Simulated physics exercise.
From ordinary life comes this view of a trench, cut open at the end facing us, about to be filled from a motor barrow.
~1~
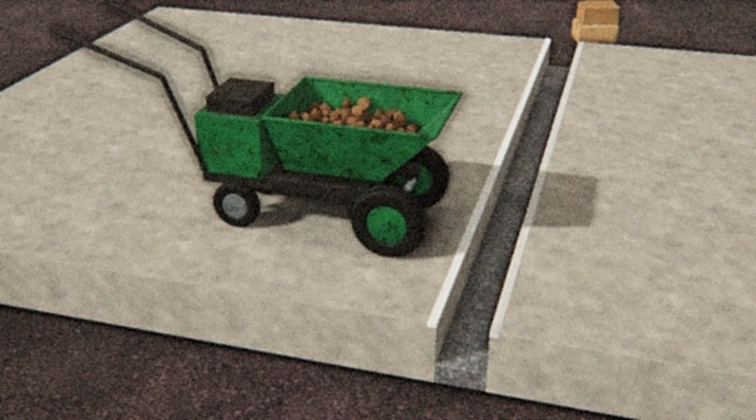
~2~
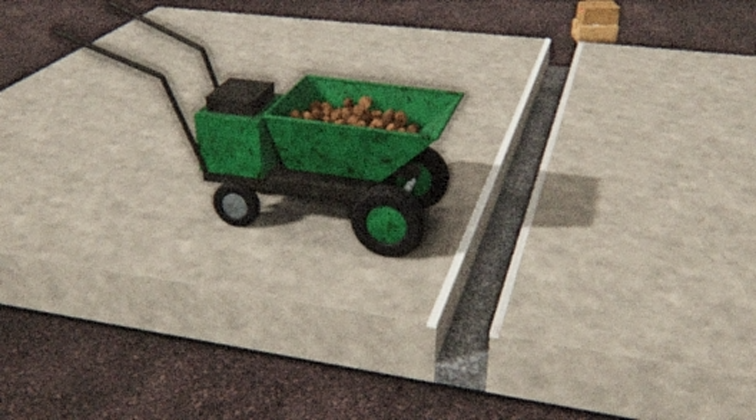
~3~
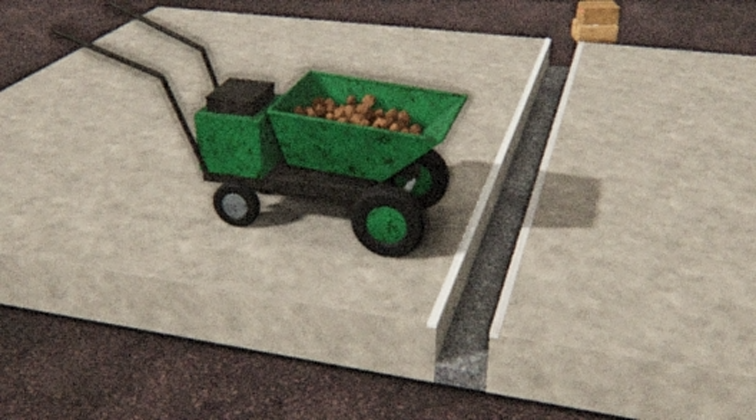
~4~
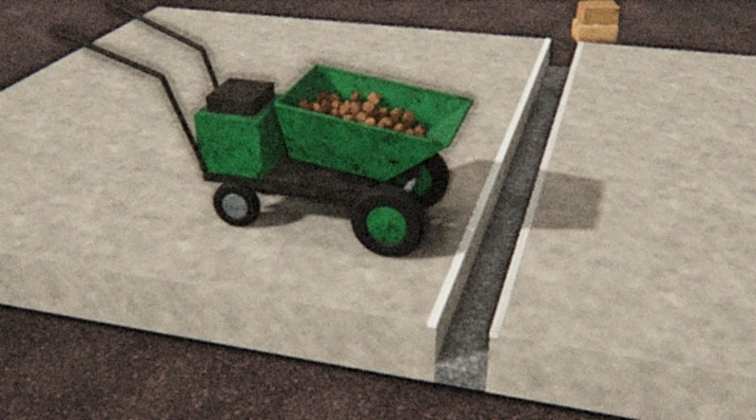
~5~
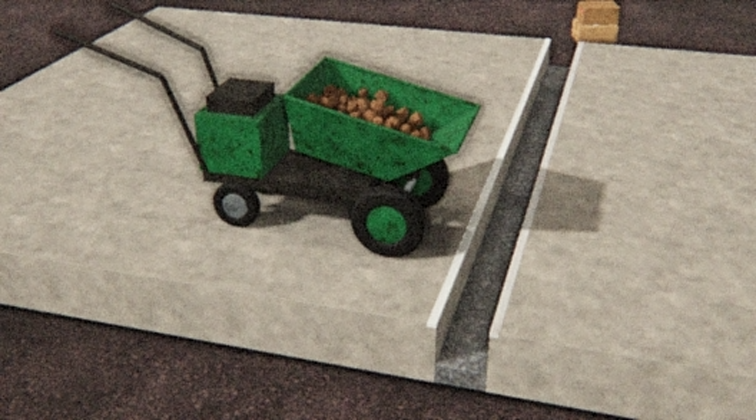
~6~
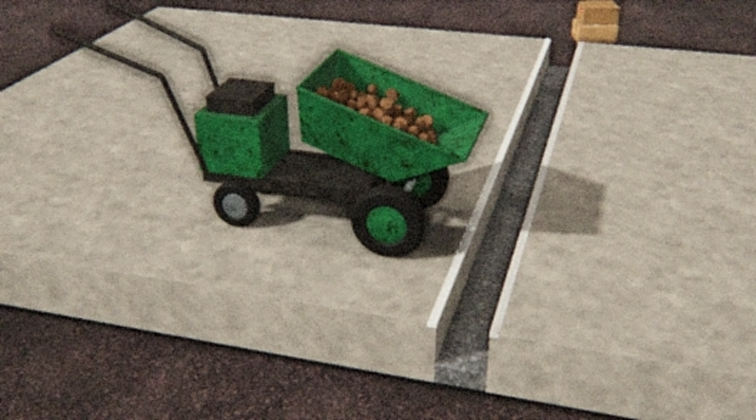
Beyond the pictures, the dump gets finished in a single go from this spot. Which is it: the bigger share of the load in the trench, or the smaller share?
The smaller share.
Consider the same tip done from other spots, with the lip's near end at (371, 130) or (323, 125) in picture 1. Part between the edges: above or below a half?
The first try ends with the greater portion between the edges, the second with the lesser portion.
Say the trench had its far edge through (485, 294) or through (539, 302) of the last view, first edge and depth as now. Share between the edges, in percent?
Roughly 0 % first, 80 % second.
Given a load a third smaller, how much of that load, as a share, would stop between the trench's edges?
About 30 per cent.
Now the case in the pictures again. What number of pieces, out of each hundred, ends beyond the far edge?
I'd say near 70 per cent, give or take.
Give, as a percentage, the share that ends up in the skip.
All told, it is near 5 percent.
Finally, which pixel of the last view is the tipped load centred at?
Resting centre, last frame: Roughly (548, 246).
Just after the last frame, skip tipped steeply; every one in the skip.
A moment on, skip tipped steeply; the larger part in the skip; just a few in or heaped over the trench; roughly a quarter beyond it; just a few falling.
Further on, skip tipped right over; about a tenth in the skip; roughly a quarter in or heaped over the trench; roughly two thirds beyond it.
When it is over, skip tipped right over; just a few in the skip; roughly a quarter in or heaped over the trench; roughly two thirds beyond it.
